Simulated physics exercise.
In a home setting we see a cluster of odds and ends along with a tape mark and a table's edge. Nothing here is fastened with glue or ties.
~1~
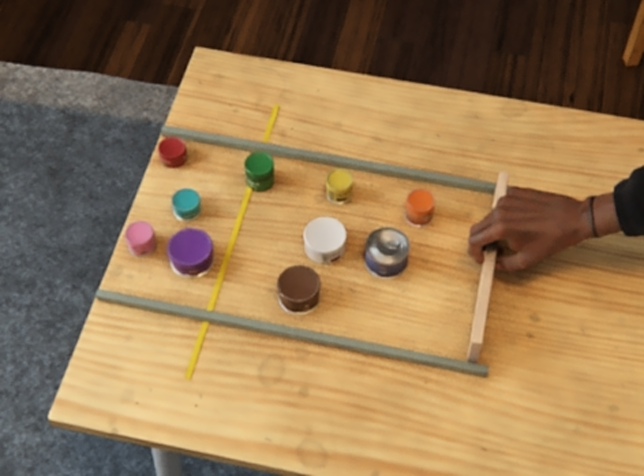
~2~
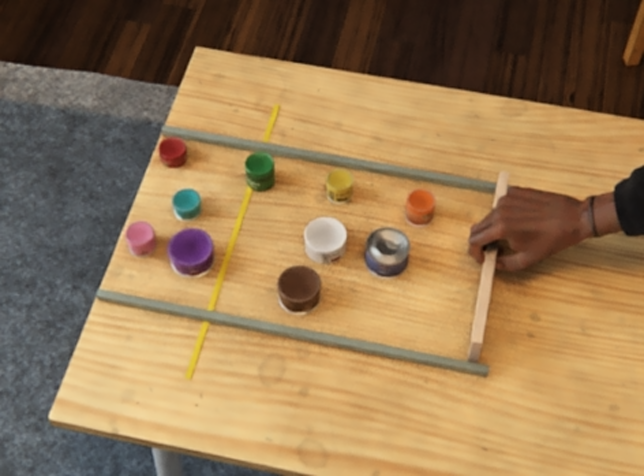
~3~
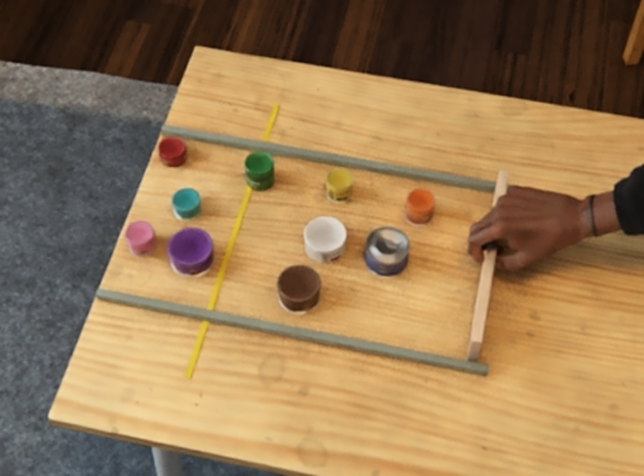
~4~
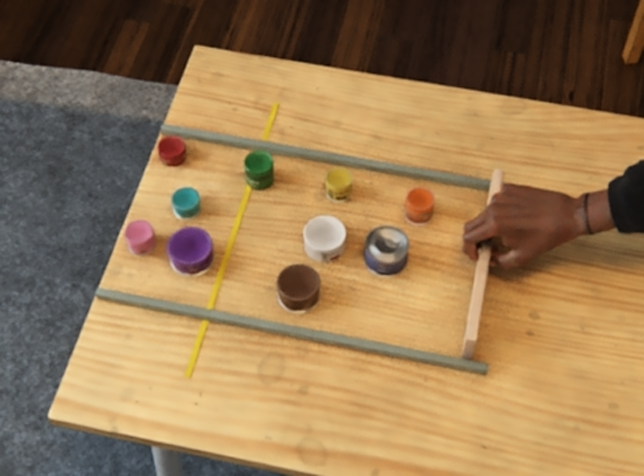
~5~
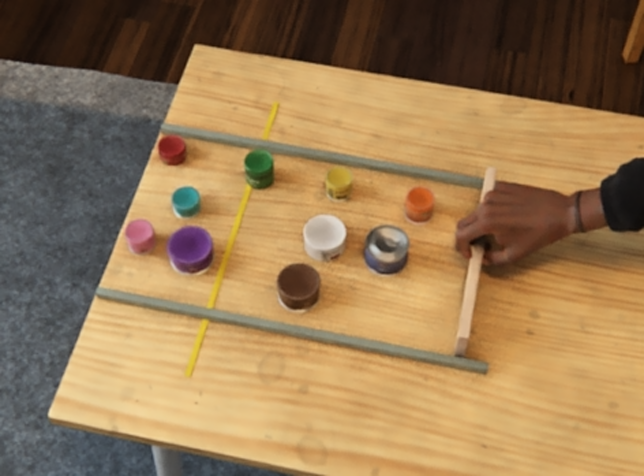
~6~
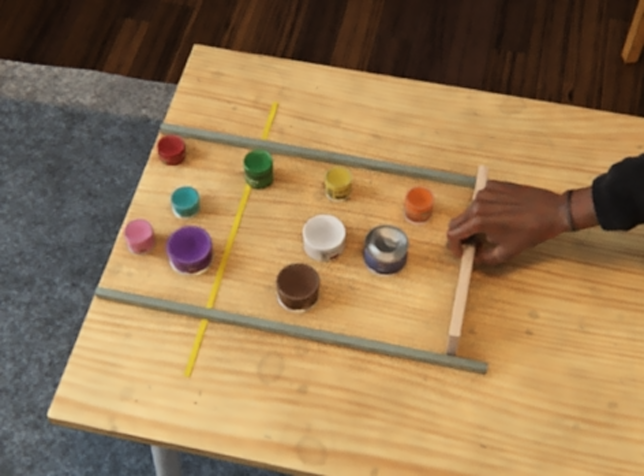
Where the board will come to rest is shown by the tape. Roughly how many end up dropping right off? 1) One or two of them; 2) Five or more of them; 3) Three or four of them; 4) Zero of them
Option 4: Zero of them.
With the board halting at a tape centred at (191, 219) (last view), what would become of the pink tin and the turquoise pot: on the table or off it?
Pink tin - gone; turquoise pot - gone.
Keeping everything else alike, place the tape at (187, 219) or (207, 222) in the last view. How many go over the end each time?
Taking the two tries in order, the numbers are 3 and 2.
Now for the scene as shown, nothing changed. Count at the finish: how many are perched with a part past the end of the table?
The overhang total is 0.
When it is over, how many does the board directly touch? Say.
Count recorded: 4.
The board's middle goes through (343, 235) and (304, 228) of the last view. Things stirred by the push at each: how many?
4 by the first point, 5 by the second.
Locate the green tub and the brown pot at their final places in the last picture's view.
Green tub at (216, 159), brown pot at (197, 269).
Early on, none off yet; red tub at rest near (172, 150); pink tin at rest near (140, 237); turquoise pot at rest near (186, 203).
Finally, the number that fall off is zero.
